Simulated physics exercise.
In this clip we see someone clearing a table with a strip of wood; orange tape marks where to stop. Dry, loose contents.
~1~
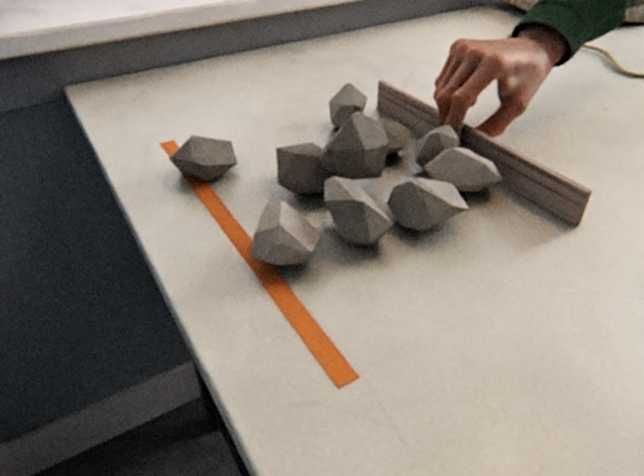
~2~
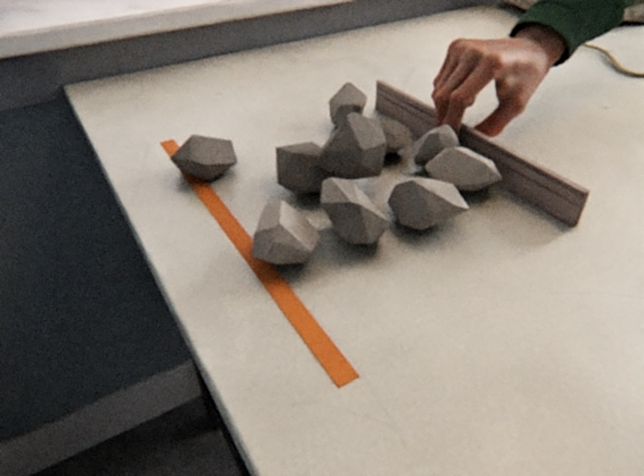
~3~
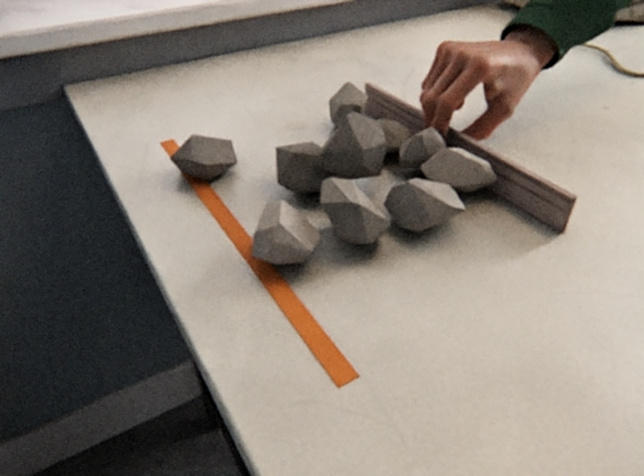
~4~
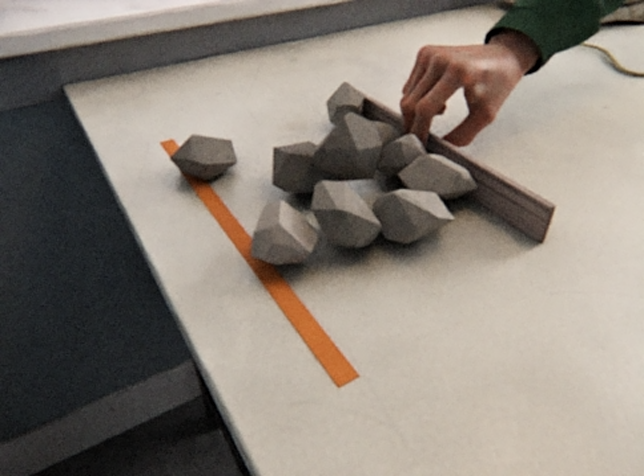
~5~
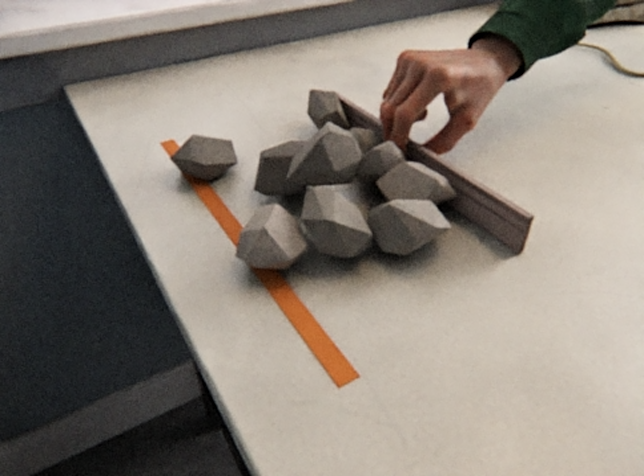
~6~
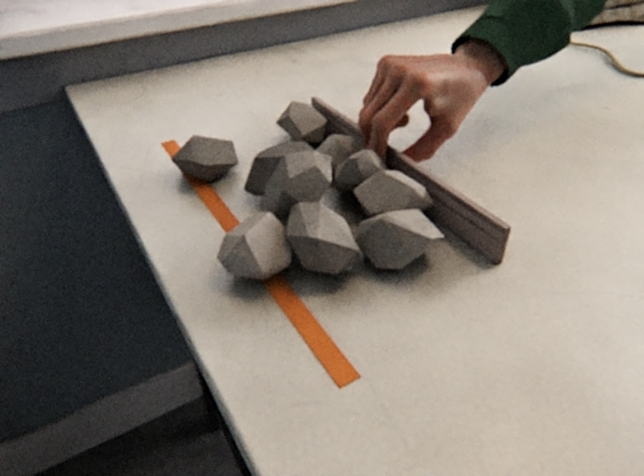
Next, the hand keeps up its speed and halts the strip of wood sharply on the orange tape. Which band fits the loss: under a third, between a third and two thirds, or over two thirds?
Expected result: A middle part, one third to two thirds.
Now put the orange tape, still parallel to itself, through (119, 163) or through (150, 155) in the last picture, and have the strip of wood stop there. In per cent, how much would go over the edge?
Case one: Around 100 percent; case two: 80 percent.
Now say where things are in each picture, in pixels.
In the first frame, strip of wood (563, 196), at rest; orange tape (172, 149), about a palm's width from the edge; edge at (150, 264); the heap (360, 152), broken stones.
In the second frame, strip of wood (561, 196).
In the third frame, strip of wood (549, 202); the heap (357, 152), about a tenth pushed along.
In the fourth frame, strip of wood (528, 210).
In the fifth frame, strip of wood (507, 220); the heap (330, 164), almost all pushed along.
In the sixth frame, strip of wood (485, 230); orange tape (173, 149); edge at (151, 263); the heap (303, 187), almost all pushed along.
Just after the last frame, strip of wood still moving, near (308, 174); heap all on the table, its front near (180, 290).
A moment on, strip of wood stopped at the orange tape; heap roughly half over the edge.
When it is over, strip of wood stopped at the orange tape; heap roughly half over the edge.
